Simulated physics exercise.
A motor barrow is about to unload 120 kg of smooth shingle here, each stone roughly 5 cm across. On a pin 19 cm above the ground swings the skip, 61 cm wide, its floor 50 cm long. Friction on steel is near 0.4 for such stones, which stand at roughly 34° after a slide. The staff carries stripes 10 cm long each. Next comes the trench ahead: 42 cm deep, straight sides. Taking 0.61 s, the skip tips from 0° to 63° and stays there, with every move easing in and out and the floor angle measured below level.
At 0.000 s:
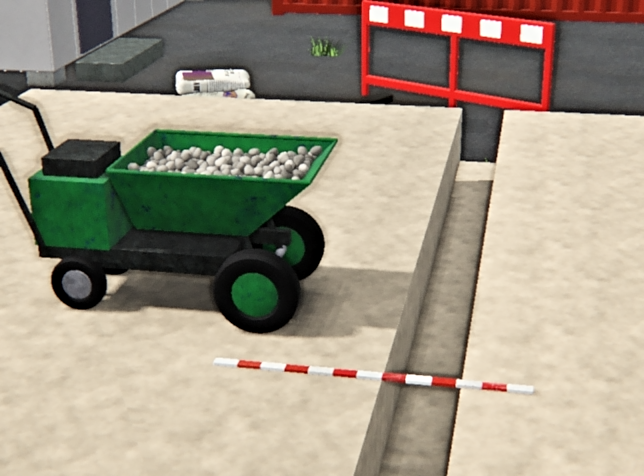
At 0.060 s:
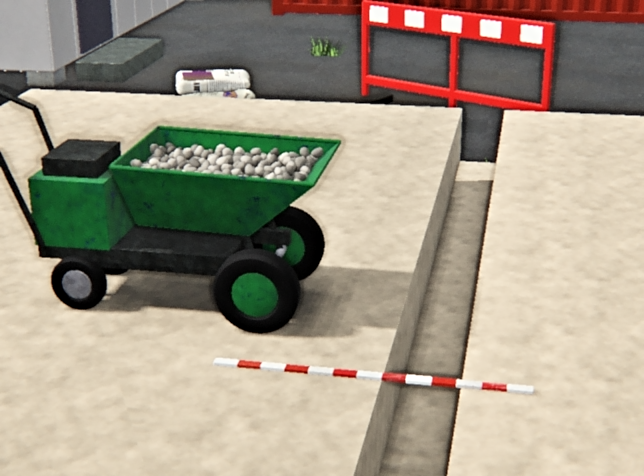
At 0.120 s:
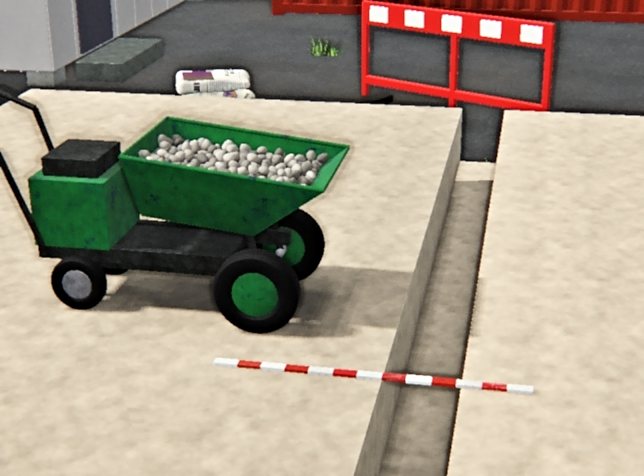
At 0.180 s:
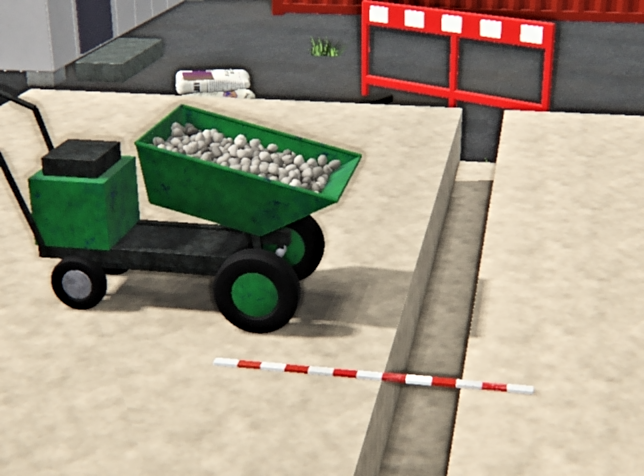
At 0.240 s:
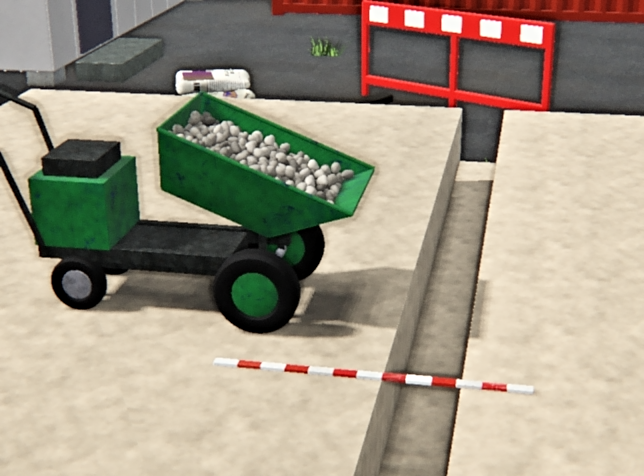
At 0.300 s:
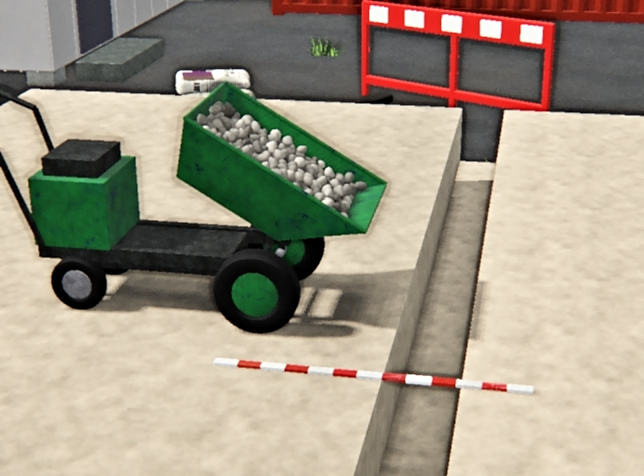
A green motor barrow heaped with smooth grey and white stones stands on pale, sandy ground at the left, seen from slightly above by a still camera. A narrow straight-sided trench runs to its right, with a red-and-white striped staff across it and a red barrier behind. The skip tilts steadily toward the trench, its back rising and front lip lowering, while the stones shift forward inside and the wheels stay put.
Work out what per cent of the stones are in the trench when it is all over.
It comes to roughly 71 per cent.
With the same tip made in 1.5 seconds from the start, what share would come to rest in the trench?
In that case, around 90%.
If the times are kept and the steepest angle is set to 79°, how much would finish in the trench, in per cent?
In that case some 90 per cent.
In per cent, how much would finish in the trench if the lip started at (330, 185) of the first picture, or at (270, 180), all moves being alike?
I'd expect close to 50 per cent at the first and 90 per cent at the second.
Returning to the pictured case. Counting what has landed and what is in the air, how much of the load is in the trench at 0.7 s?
Roughly 25 percent of the load.
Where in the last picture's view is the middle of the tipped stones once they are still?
The stones end up centred near (451, 381).
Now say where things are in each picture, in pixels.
In the first frame, the skip is at 0°, its lip at (310, 183); the top of the load is at (266, 158).
In the second frame, the skip is at 2°, its lip at (314, 185); the top of the load is at (202, 155); the stones move at 0.4 m/s on average.
In the third frame, the skip is at 6°, its lip at (324, 191); the top of the load is at (182, 145); the stones move at 0.8 m/s on average.
The fourth frame shows lip at (337, 201), floor tilted 13°, highest stones at (189, 135); the stones move at 1.1 m/s on average.
In the fifth frame, the skip is at 22°, its lip at (352, 215); the top of the load is at (200, 123); the stones move at 1.3 m/s on average.
In the sixth frame, the skip is at 31°, its lip at (366, 232); the top of the load is at (219, 113); the stones move at 1.4 m/s on average.
After 0.5 s the floor is at 53°; 100 % in the skip; the foremost stones are at (380, 243).
After 0.7 s the floor is at 63°; 76 % in the skip, 23 % in the trench; the foremost stones are at (464, 313).
After 1.1 s the floor is at 63°; 17 % in the skip, 55 % in the trench, 28 % past the trench; the foremost stones are at (613, 326).
After 3.0 s the floor is at 63°; 0 % in the skip, 71 % in the trench, 29 % past the trench; the foremost stones are past the picture's edge.
